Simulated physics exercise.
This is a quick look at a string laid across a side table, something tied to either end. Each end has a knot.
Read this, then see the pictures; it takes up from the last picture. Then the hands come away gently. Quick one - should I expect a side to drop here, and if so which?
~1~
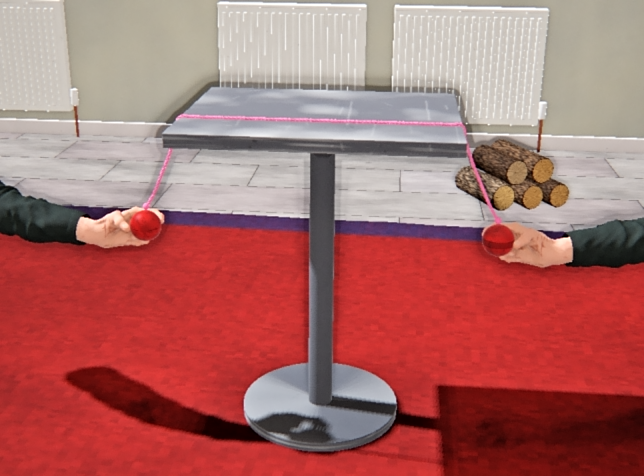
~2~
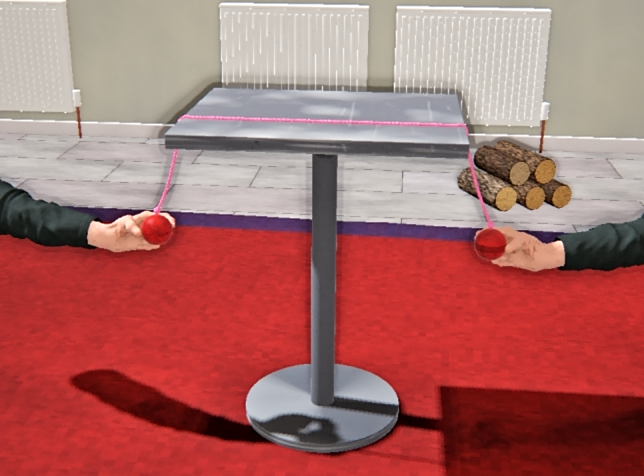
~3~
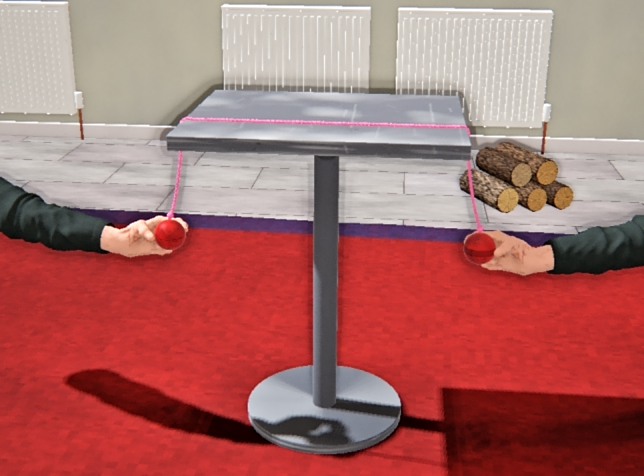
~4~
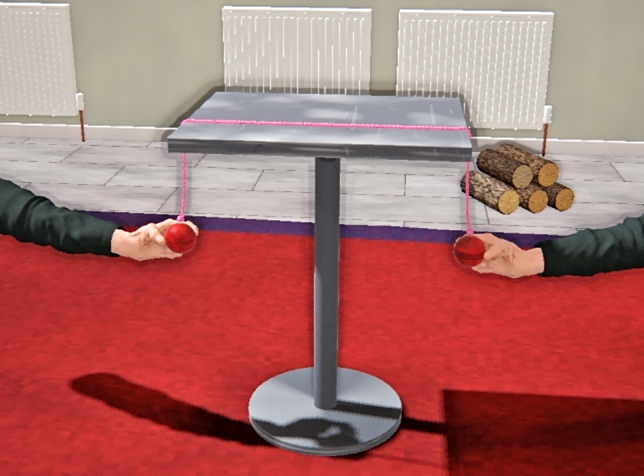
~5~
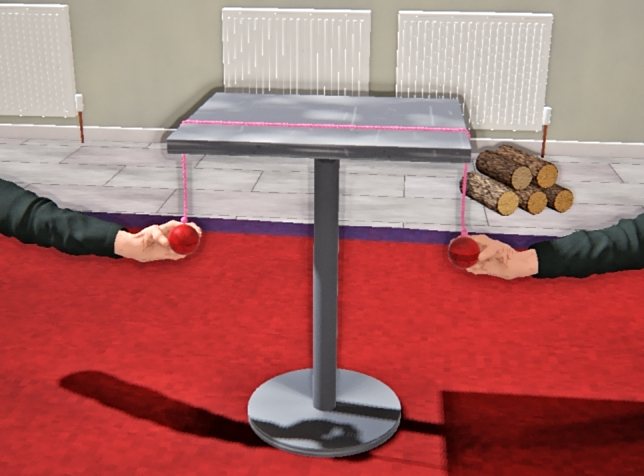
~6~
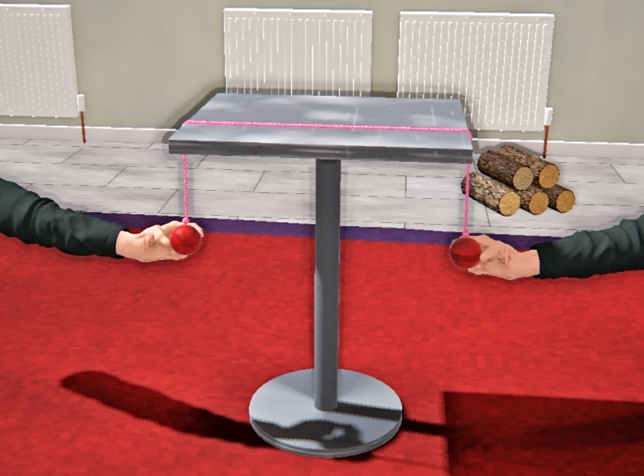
No side drops.
Then, 0.20 s after the last picture, left ball hanging as before near (187, 240); right ball hanging as before near (464, 254).
Then, 0.70 s after the last picture, left ball hanging as before near (191, 241); right ball hanging as before near (459, 254).
At rest, left ball hanging as before near (188, 241); right ball hanging as before near (463, 254). The string hangs still.
